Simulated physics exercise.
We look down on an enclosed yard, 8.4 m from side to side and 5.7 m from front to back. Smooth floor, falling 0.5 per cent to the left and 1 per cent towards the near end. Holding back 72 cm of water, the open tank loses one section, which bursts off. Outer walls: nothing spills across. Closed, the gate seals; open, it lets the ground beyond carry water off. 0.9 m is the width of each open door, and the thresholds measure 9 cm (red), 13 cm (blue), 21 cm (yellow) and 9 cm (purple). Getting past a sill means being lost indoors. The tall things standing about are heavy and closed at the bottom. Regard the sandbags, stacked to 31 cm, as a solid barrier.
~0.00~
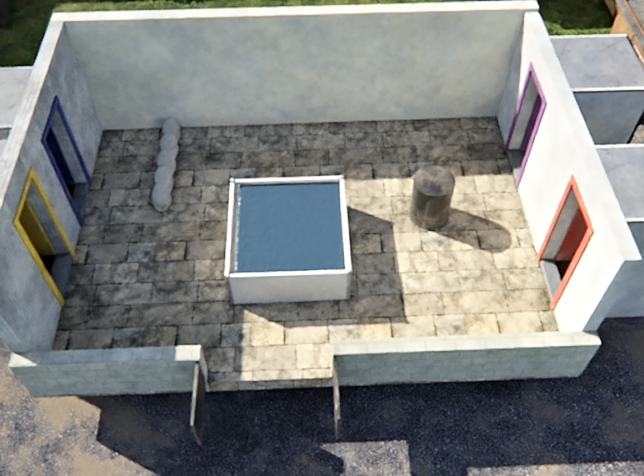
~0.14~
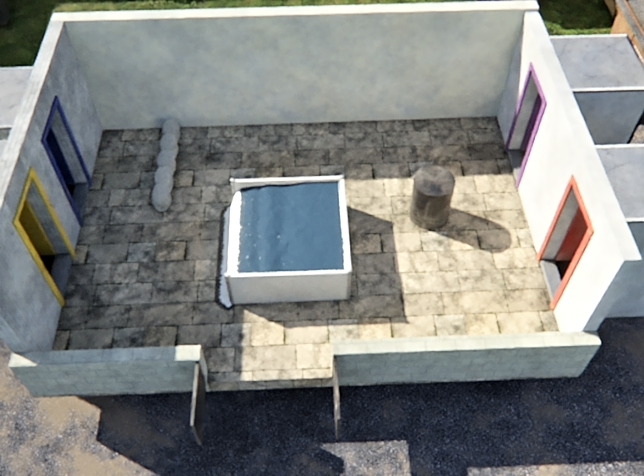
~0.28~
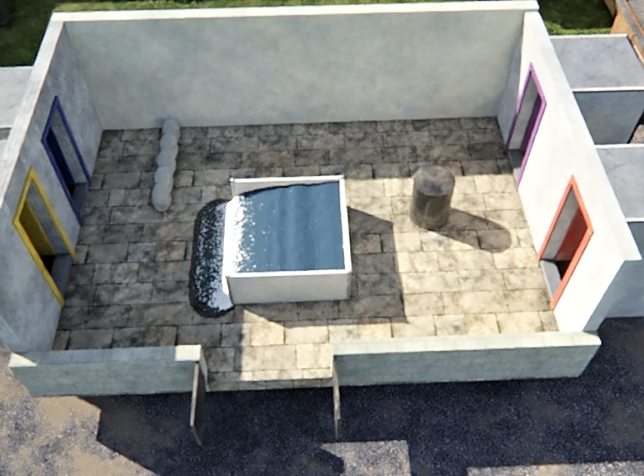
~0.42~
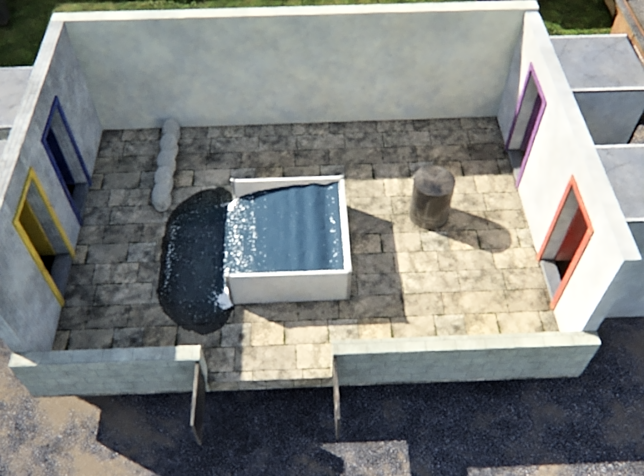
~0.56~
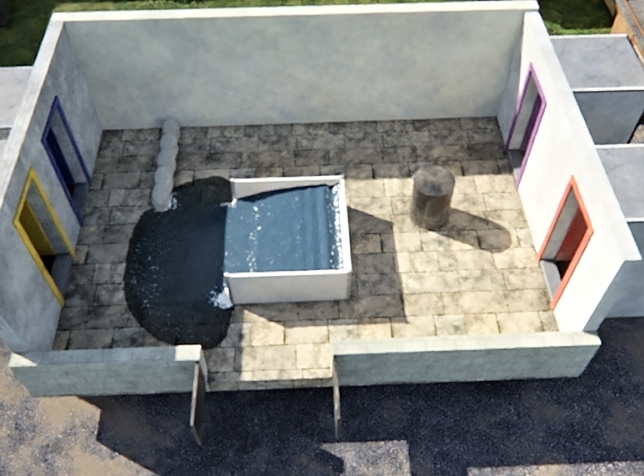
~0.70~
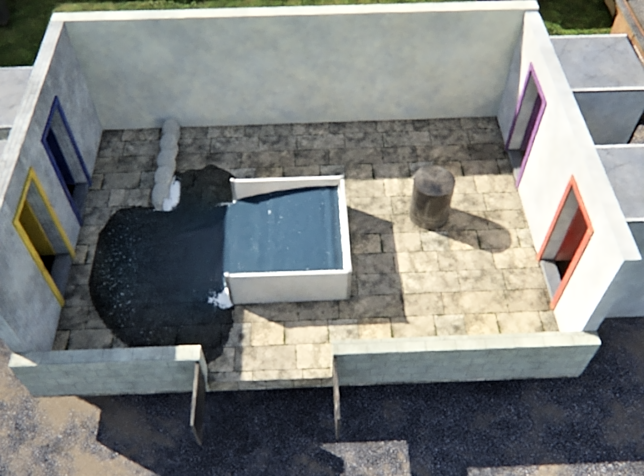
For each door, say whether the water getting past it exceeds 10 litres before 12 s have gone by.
At the end, the red door is going to hold within the limit. The blue door is going to break the limit. The yellow door is going to break the limit. The purple door is going to hold within the limit.
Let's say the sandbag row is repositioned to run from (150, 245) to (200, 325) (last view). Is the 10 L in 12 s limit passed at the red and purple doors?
Note - red: Limit held; purple: Limit held.
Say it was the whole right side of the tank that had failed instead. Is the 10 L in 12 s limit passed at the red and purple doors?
At the red door the limit is surpassed; at the purple door it is surpassed.
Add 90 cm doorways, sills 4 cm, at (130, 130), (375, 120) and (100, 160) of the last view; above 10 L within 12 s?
Door 1: Higher; door 2: Lower; door 3: Higher.
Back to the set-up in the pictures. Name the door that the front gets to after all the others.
Result: Purple door.
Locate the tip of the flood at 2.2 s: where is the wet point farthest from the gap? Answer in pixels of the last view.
About pixel (103, 133).
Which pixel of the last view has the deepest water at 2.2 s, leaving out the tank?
Pixel (47, 375), about.
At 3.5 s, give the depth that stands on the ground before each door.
Red 0 cm, blue 18 cm, yellow 24 cm, purple 0 cm.
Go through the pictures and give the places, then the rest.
In the first picture, still water, 72 cm deep, in the open tank at (288, 226).
In the second picture, water pours out at (235, 246) and has run 1.1 m, to (222, 304); typically 6 cm deep outside, 72 cm at the open tank's back.
In the third picture, the front is at (219, 202), 1.3 m from the gap at (235, 246); 1.5 m2 of floor is under water; 72 cm left at the back of the open tank.
In the fourth picture, water pours out at (235, 247) and has run 1.6 m, to (186, 324); typically 11 cm deep outside, 68 cm at the open tank's back.
In the fifth picture, water pours out at (235, 247) and has run 2.0 m, to (160, 334); typically 9 cm deep outside, 60 cm at the open tank's back.
In the sixth picture, the front is at (95, 286), 2.6 m from the gap at (235, 248); 7.3 m2 of floor is under water; 62 cm left at the back of the open tank.
After 1.4 s water covers 25 % of the floor and is deepest (42 cm) near (70, 273); red door not reached, blue door 22 cm at the sill, 9 L in, yellow door 40 cm at the sill, 42 L in, purple door not reached.
After 2.2 s water covers 30 % of the floor and is deepest (48 cm) near (47, 375); red door not reached, blue door 25 cm at the sill, 52 L in, yellow door 38 cm at the sill, 126 L in, purple door not reached.
After 3.5 s water covers 40 % of the floor and is deepest (28 cm) near (47, 375); red door not reached, blue door 18 cm at the sill, 101 L in, yellow door 24 cm at the sill, 183 L in, purple door not reached.
After 7.0 s water covers 75 % of the floor and is deepest (16 cm) near (157, 168); red door 6 cm at the sill, 0 L in, blue door 11 cm at the sill, 115 L in, yellow door 13 cm at the sill, 188 L in, purple door not reached.
After 12.0 s water covers 95 % of the floor and is deepest (10 cm) near (459, 358); red door 4 cm at the sill, 0 L in, blue door 5 cm at the sill, 115 L in, yellow door 8 cm at the sill, 188 L in, purple door 5 cm at the sill, 0 L in.
